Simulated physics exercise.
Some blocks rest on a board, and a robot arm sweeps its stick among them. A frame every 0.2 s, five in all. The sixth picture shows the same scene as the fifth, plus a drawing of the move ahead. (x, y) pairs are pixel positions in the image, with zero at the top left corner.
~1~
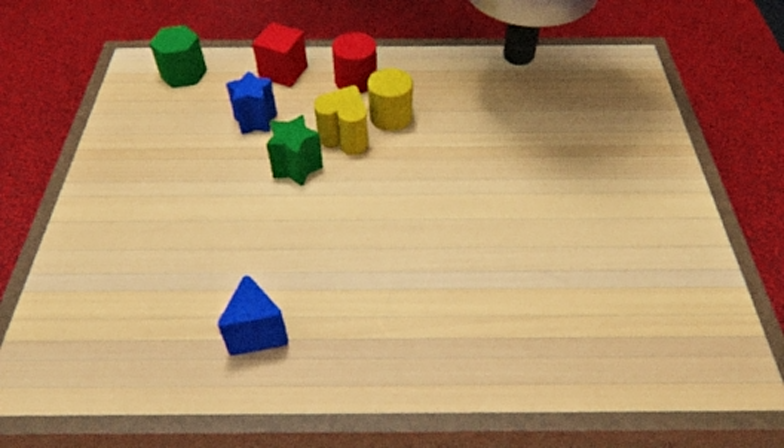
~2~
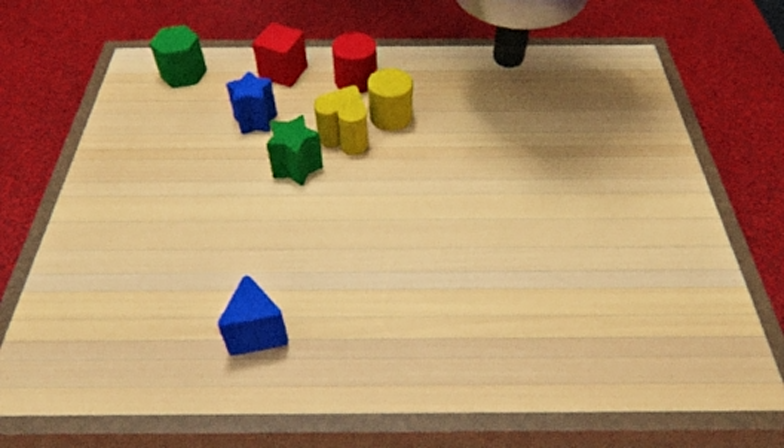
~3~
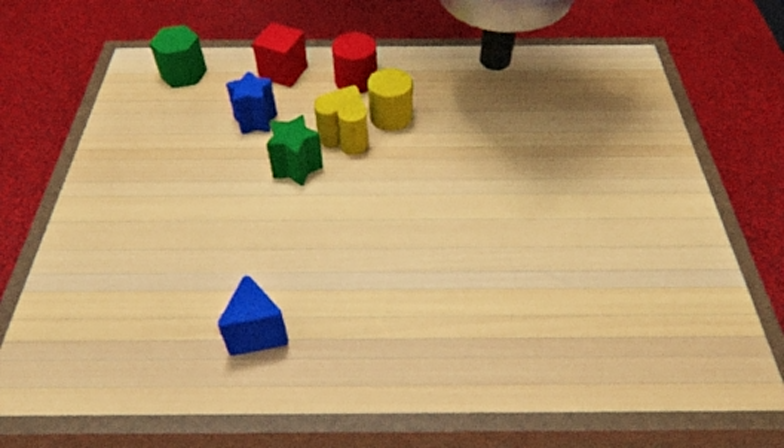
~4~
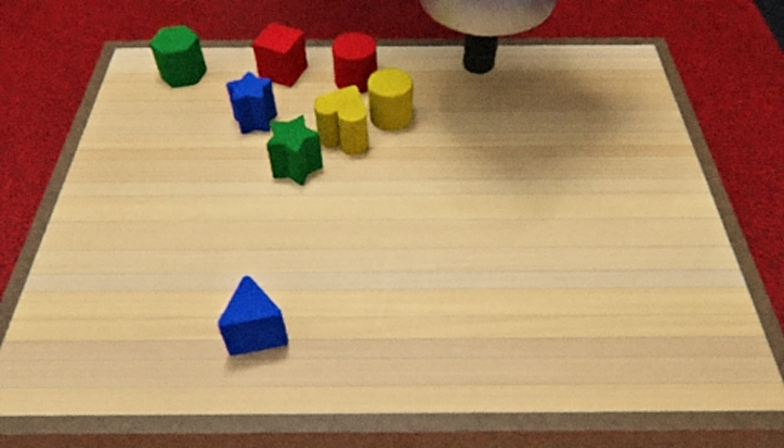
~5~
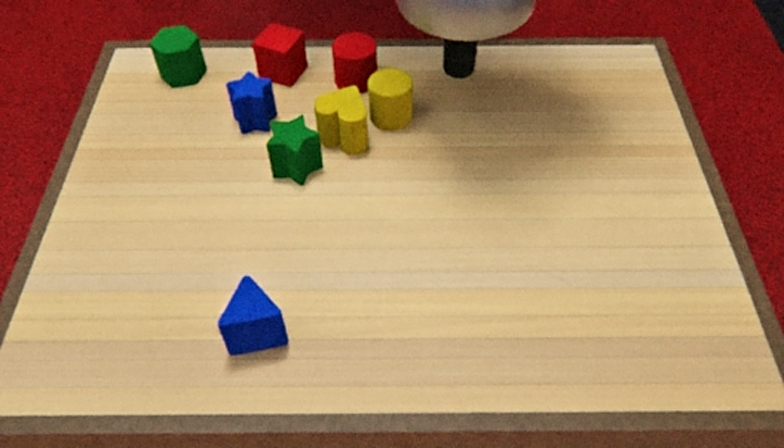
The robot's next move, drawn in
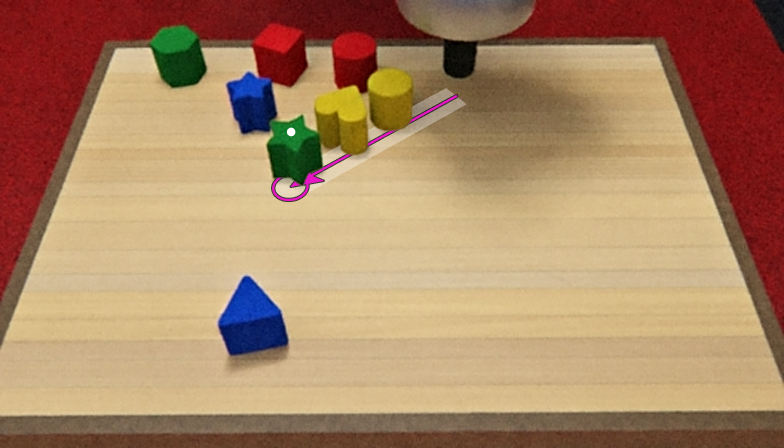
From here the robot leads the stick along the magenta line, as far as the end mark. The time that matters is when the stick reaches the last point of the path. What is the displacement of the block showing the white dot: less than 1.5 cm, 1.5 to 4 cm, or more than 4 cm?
Middling, 1.5 to 4 cm.
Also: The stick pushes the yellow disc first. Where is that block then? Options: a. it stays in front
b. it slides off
I'll go with b - it slides off.
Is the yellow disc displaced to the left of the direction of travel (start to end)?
No, that is not what happens.
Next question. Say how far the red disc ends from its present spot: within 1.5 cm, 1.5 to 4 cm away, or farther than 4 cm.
It goes hardly anywhere, under 1.5 cm.
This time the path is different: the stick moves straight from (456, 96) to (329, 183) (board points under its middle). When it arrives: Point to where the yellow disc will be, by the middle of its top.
The centre of its top face lies at (363, 86).
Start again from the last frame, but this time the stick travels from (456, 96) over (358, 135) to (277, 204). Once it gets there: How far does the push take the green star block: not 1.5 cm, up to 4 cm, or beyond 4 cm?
It goes a long way, over 4 cm.
The drawn path runs from (456, 96) to (290, 187); the dot is on the green star block.
The first path, step by step. One third of the way, stick at (404, 98); yellow heart at (331, 104), turned 25° anticlockwise; yellow disc at (366, 85).
Two thirds of the way, stick at (348, 128); green star block at (280, 135), turned 40° anticlockwise; yellow heart at (298, 103), turned 45° anticlockwise; yellow disc at (344, 88).
At the end, stick at (286, 161); green star block at (254, 141); yellow heart at (298, 103), turned 45° anticlockwise; red disc not moved; yellow disc at (344, 88).
